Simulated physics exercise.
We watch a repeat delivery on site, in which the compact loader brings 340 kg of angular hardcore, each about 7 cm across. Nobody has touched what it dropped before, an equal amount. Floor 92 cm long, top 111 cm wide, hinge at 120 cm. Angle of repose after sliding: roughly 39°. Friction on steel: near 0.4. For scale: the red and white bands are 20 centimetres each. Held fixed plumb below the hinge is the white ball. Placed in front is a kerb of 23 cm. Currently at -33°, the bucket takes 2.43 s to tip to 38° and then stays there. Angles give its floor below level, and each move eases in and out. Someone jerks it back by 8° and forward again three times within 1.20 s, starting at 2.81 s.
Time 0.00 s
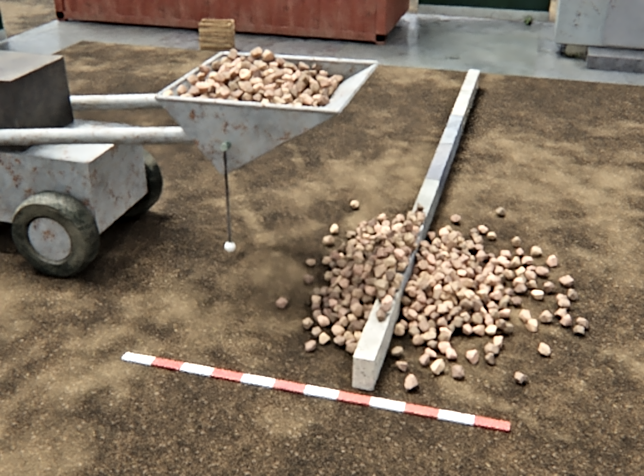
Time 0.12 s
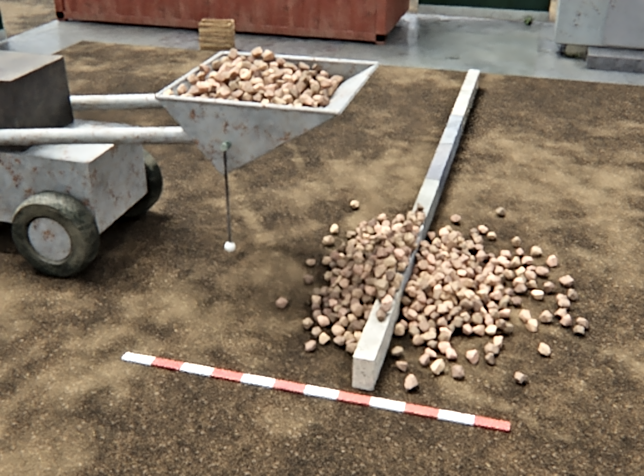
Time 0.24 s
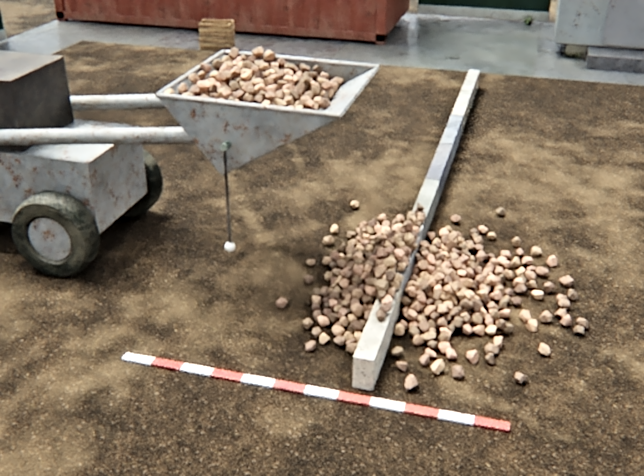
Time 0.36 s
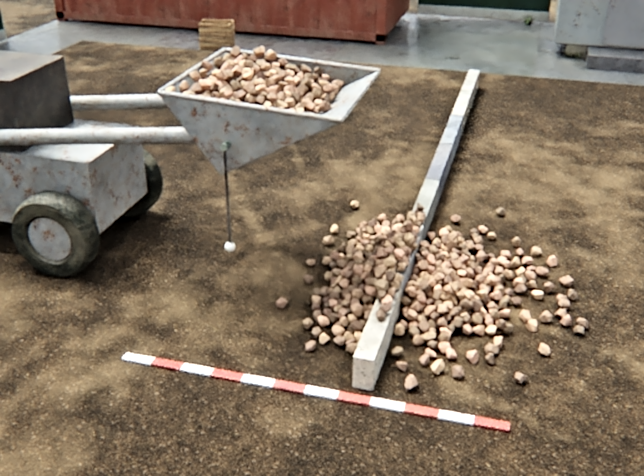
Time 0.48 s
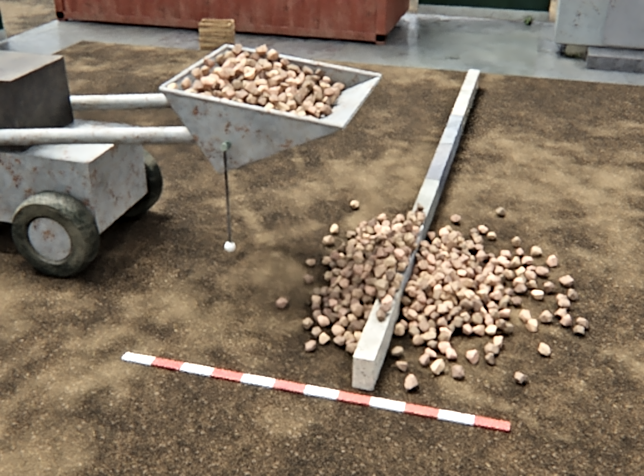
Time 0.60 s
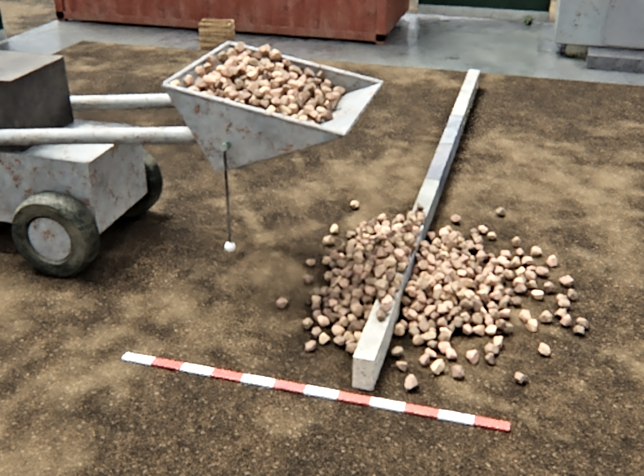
The clip opens on a pale, wheeled loader at left holding a bucket of brownish stones above dark ground, near a long kerb with a heap on both sides. The bucket slowly tilts, its right lip dipping slightly as the stones shift a little inside, while the loader and heap stay still.
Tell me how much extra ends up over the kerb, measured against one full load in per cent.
The extra comes to about 11 percent of a load.
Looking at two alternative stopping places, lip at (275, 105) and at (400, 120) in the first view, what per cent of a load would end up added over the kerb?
Roughly 0 and 80 per cent, in that order.
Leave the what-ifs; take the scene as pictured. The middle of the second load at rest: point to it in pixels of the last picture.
Their centre rests close to (359, 259).
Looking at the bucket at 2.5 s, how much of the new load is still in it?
Estimate: 35 % remaining inside, roughly.
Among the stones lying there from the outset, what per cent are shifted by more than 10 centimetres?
Around 0 in a hundred.
After 1.8 s the floor is at 27°; in per cent of one load, 100 in the bucket, 50 on this side of the kerb, 50 over the kerb; the foremost stones are at (569, 308).
After 2.5 s the floor is at 38°; in per cent of one load, 34 in the bucket, 116 on this side of the kerb, 50 over the kerb; the foremost stones are at (569, 308).
After 4.5 s the floor is at 38°; in per cent of one load, 0 in the bucket, 139 on this side of the kerb, 61 over the kerb; the foremost stones are at (569, 308).
After 7.1 s the floor is at 38°; in per cent of one load, 0 in the bucket, 139 on this side of the kerb, 61 over the kerb; the foremost stones are at (569, 308). Net gain over the kerb, 11.
